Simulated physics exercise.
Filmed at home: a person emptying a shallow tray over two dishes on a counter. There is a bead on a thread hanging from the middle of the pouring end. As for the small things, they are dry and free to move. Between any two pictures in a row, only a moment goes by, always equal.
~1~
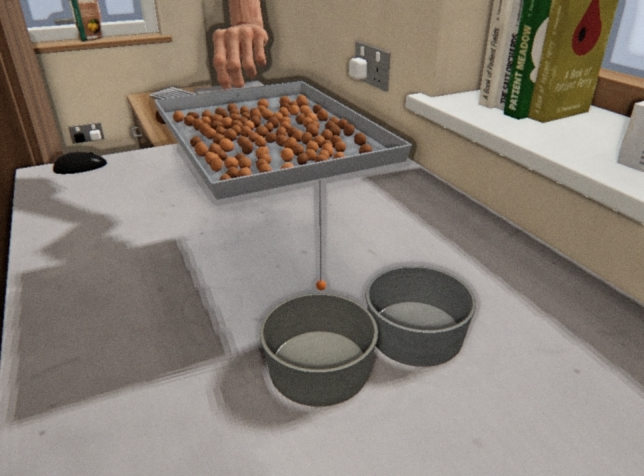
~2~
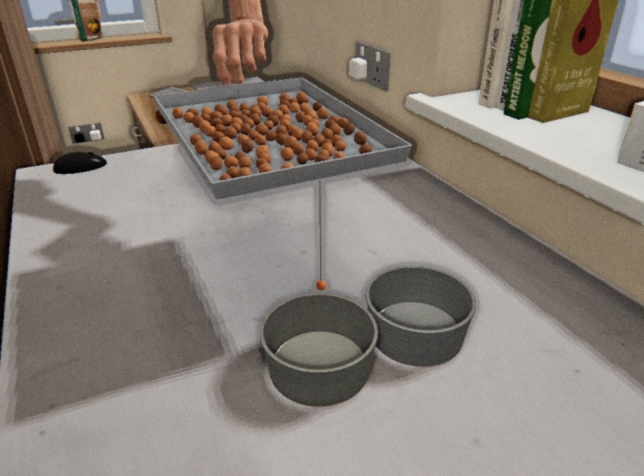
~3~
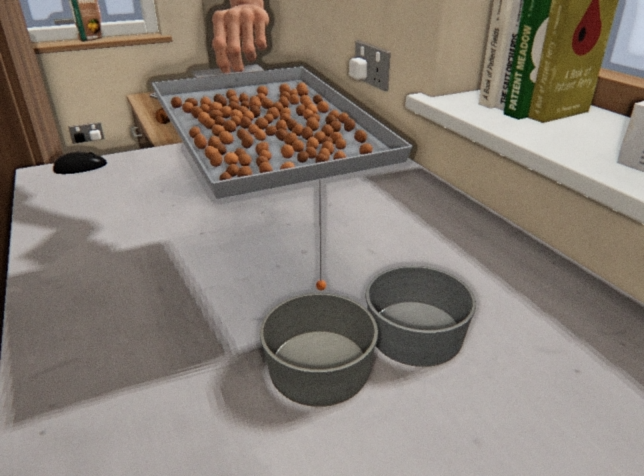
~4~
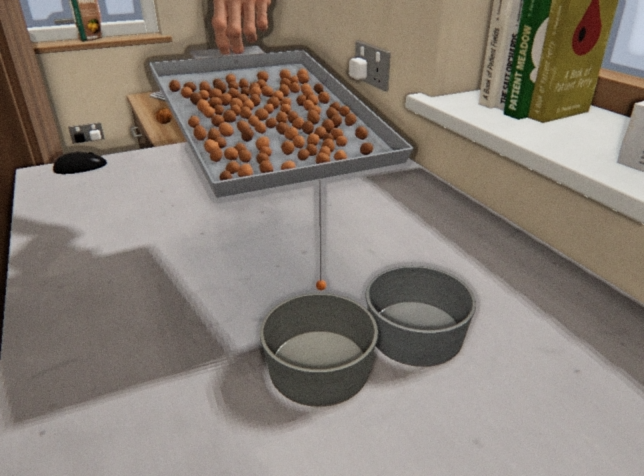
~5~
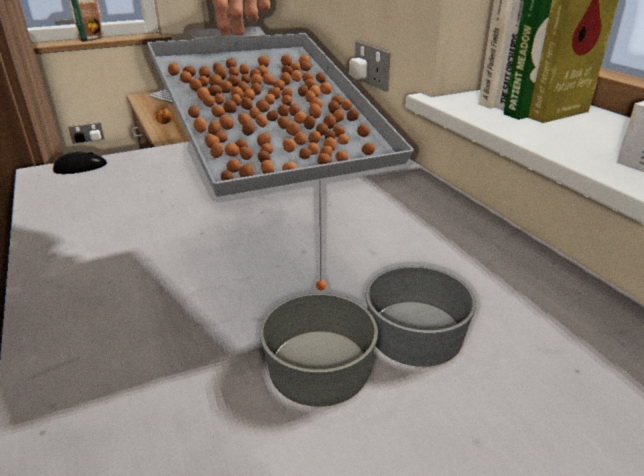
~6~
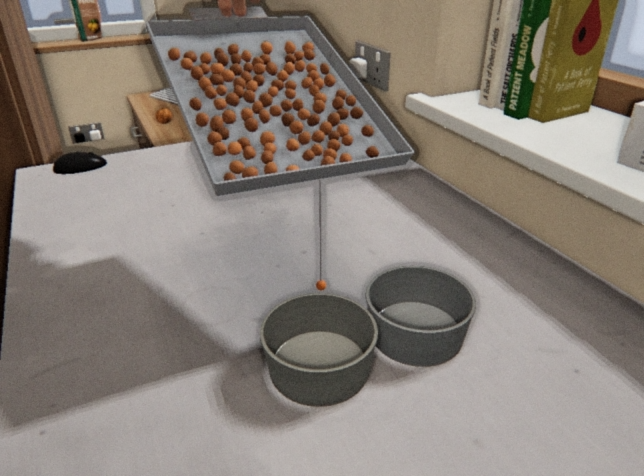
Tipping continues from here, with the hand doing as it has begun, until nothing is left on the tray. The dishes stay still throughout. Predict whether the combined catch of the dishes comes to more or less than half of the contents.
Most likely the dishes will collect the majority of it.
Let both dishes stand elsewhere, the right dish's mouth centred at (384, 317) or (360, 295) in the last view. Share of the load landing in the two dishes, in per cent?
Around 80 and around 30 per cent, in that order.
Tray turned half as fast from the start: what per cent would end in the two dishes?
I'd put it at some 80 per cent.
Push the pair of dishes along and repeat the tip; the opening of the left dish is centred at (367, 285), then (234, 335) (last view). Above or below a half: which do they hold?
Well, it comes to a lesser portion at first and a lesser portion after that.
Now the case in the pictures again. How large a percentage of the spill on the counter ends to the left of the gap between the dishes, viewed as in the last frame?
I'd put it at around 30 per cent.
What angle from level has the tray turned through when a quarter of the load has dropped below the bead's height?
It is at around 110 degrees by then.
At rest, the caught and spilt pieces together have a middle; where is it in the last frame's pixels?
The centre ends up roughly at (378, 346).
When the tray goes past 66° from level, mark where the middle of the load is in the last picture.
Around (321, 131).
Soon after the last picture, tray tipped steeply; nearly all on the tray; a stray few in the left dish; a small part in the air.
A little later, tray tipped past a quarter turn; about half on the tray; a small part in the left dish; a small part in the right dish; a stray few outside both; about a quarter in the air.
Later still, tray tipped past a quarter turn; about a third in the left dish; about half in the right dish; about a quarter outside both.
By the end, tray tipped past a quarter turn; about a third in the left dish; about half in the right dish; about a quarter outside both.
